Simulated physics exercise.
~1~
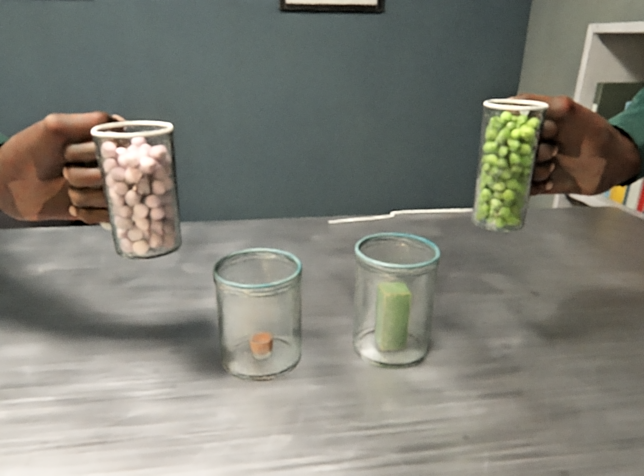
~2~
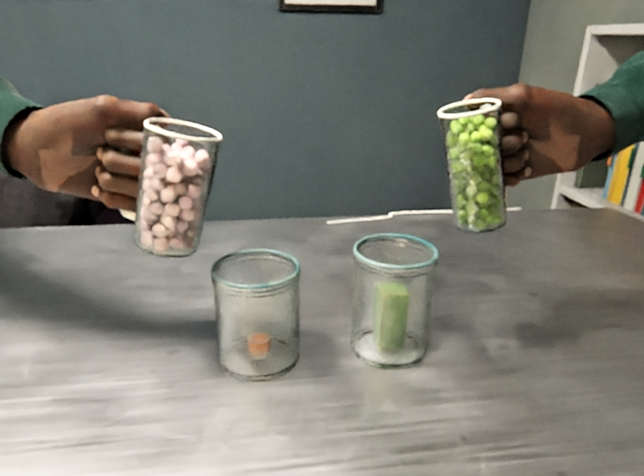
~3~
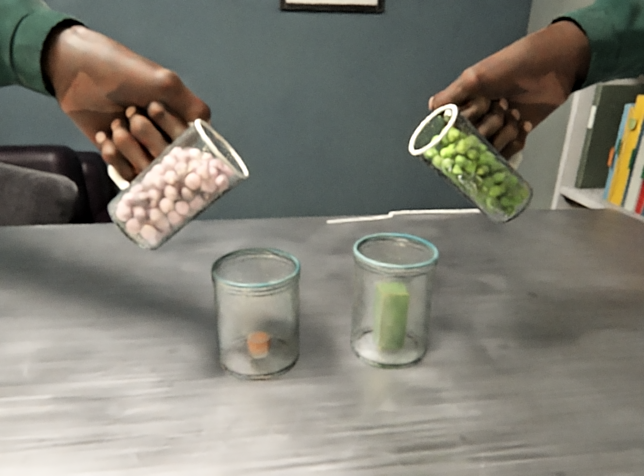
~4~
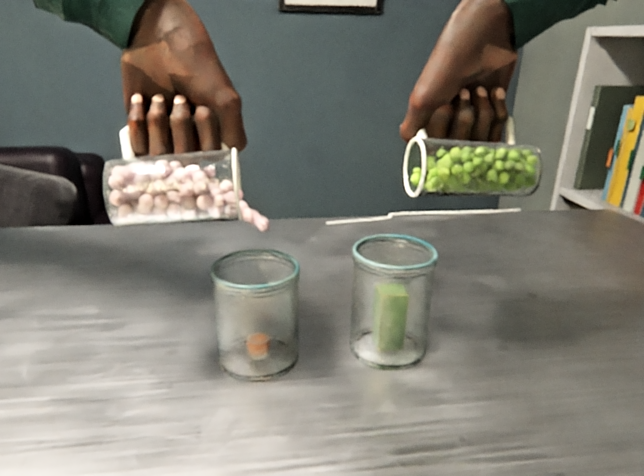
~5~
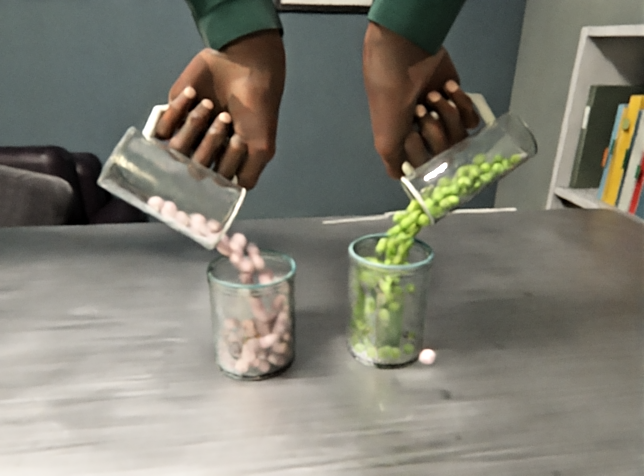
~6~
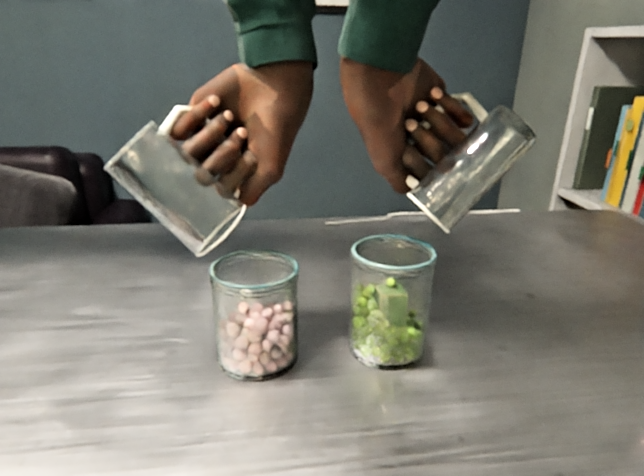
Pink and green pellets pouring from hand-tipped cups into two clear jars, burying the orange piece while the green block still shows.
